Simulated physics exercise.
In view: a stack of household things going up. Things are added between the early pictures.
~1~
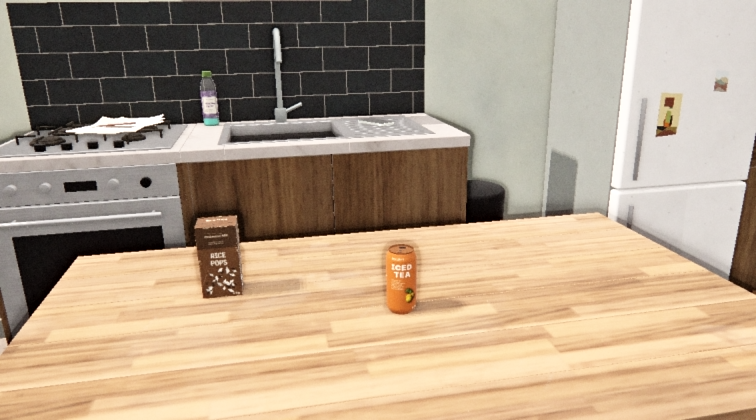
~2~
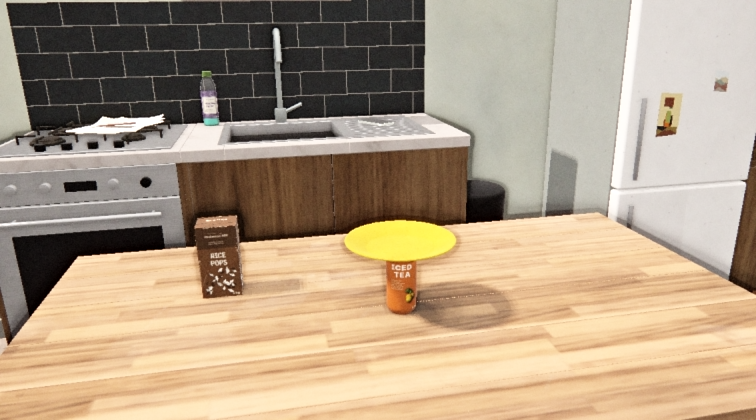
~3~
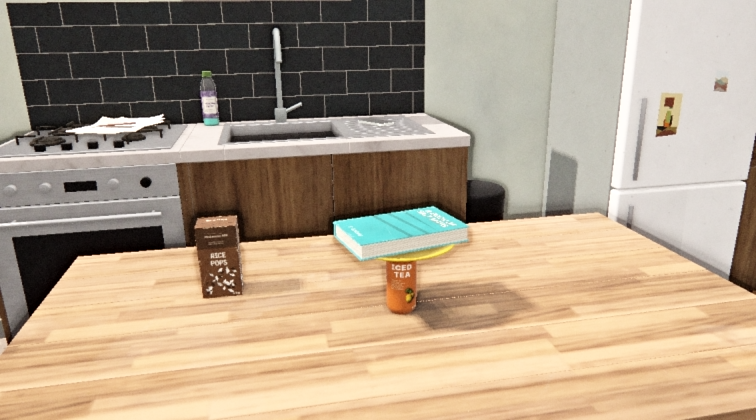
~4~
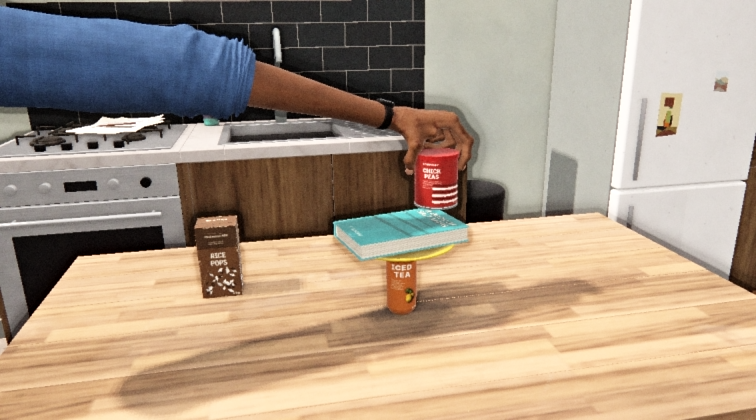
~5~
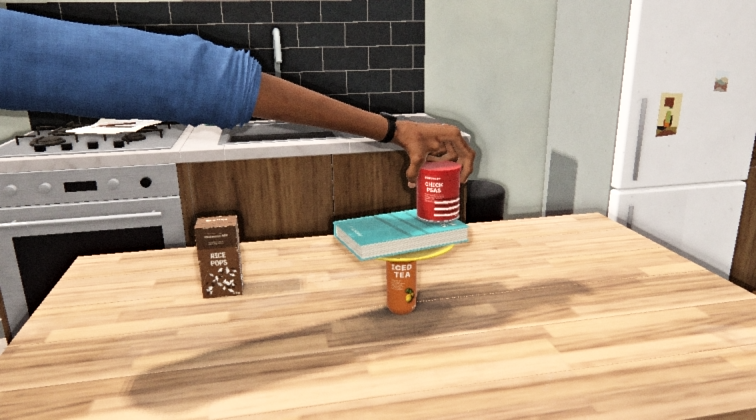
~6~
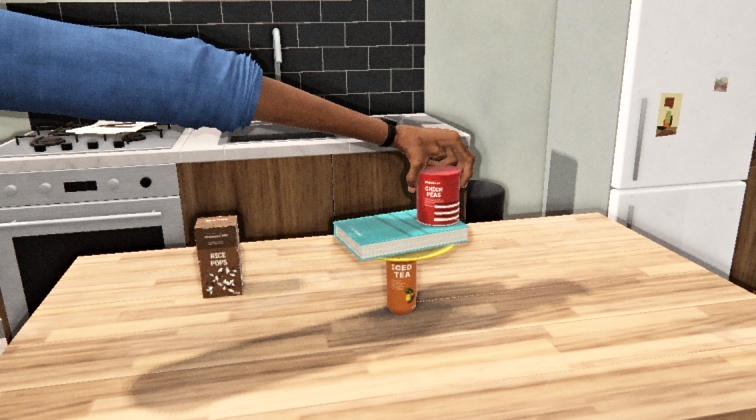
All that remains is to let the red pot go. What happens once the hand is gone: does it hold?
Here the pile stays up.
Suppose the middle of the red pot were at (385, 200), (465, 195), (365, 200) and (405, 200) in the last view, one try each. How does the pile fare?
First, it holds; second, it comes apart; third, it holds; fourth, it holds.
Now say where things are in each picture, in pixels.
In the first frame, the last thing is not in view yet; orange can (401, 280).
In the second frame, the last thing is not in view yet.
In the third frame, the last thing is not in view yet; orange can (401, 280).
The fourth frame shows on its way; red pot (436, 178); turquoise book (400, 232).
The fifth frame shows on its way; red pot (438, 191); orange can (401, 280).
The sixth frame shows in place under the hand; red pot (438, 195); turquoise book (400, 232).
Then, 0.40 s on from there, no change.
Then, 1.20 s on from there, red pot resting near (439, 196).
In the end, all 5 unmoved. At the end, from the last picture's camera, red pot near (439, 196). The pile holds.
